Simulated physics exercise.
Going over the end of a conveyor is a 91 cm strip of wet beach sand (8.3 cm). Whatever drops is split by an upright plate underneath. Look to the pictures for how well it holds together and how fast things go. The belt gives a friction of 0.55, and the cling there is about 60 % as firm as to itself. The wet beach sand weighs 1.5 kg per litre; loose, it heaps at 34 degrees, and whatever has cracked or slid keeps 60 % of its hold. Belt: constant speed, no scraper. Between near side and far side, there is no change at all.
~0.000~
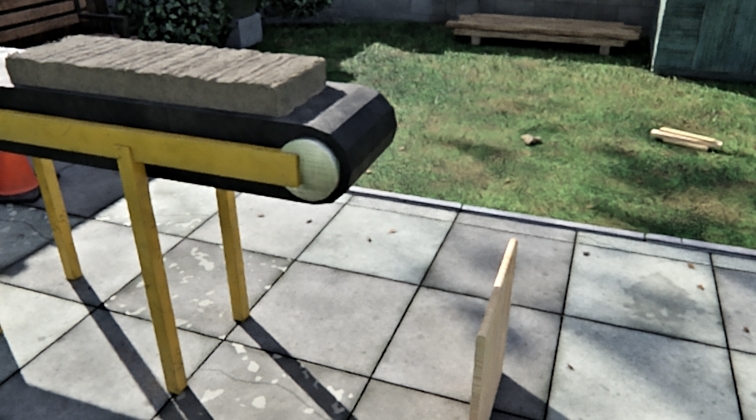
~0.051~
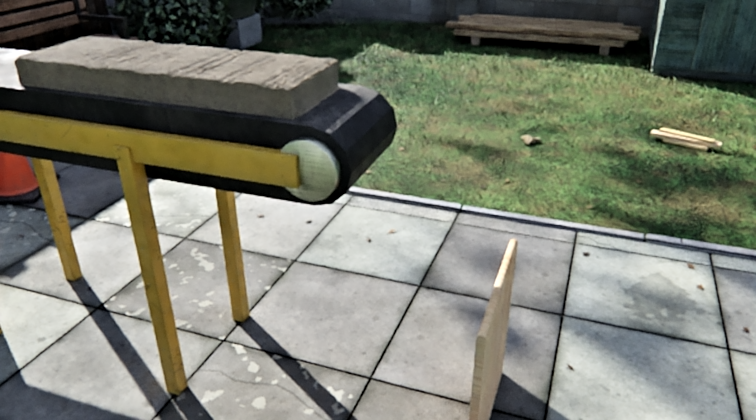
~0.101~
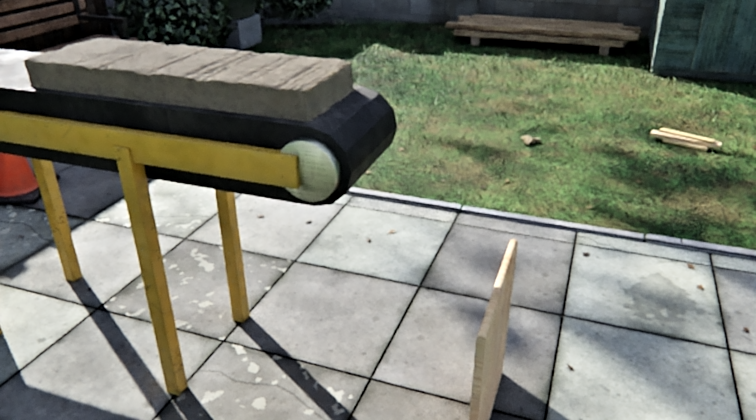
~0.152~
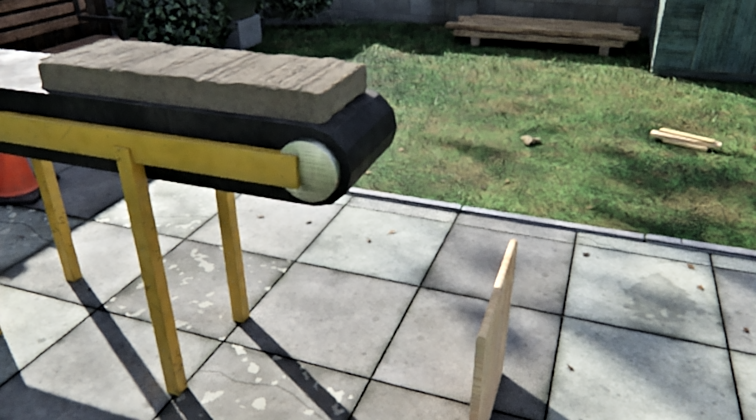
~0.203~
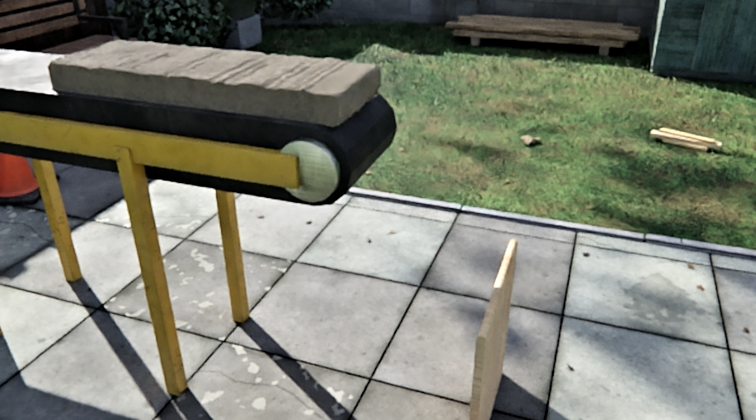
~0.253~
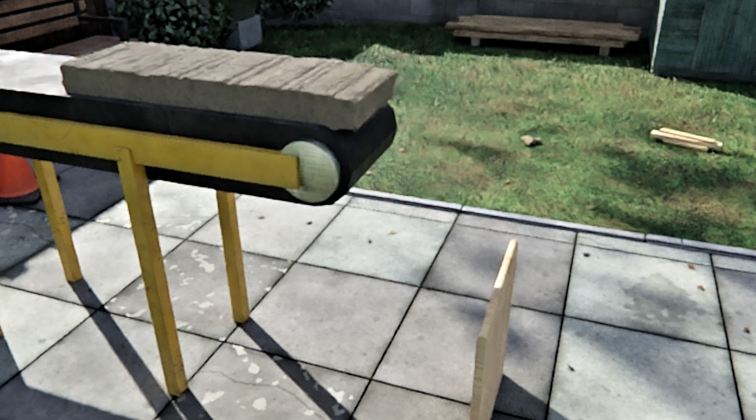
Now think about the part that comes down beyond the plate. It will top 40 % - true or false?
False.
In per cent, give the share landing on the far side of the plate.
0 %.
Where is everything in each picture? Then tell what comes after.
The first picture shows leading edge of the wet beach sand at (276, 97).
The second picture shows leading edge of the wet beach sand at (291, 99).
The third picture shows leading edge of the wet beach sand at (306, 99).
The fourth picture shows leading edge of the wet beach sand at (322, 101), 3 % of it past the top of the roller, in one piece.
The fifth picture shows leading edge of the wet beach sand at (338, 106), 8 % of it past the top of the roller, in one piece.
The sixth picture shows leading edge of the wet beach sand at (355, 110), 12 % of it past the top of the roller, in one piece.
After 0.56 s, 0 % is beyond the plate's line.
After 0.93 s, 0 % is beyond the plate's line.
After 1.29 s, 0 % is beyond the plate's line.
After 1.65 s, 0 % is beyond the plate's line.
After 2.89 s, at the end, 0 % is beyond the plate's line.
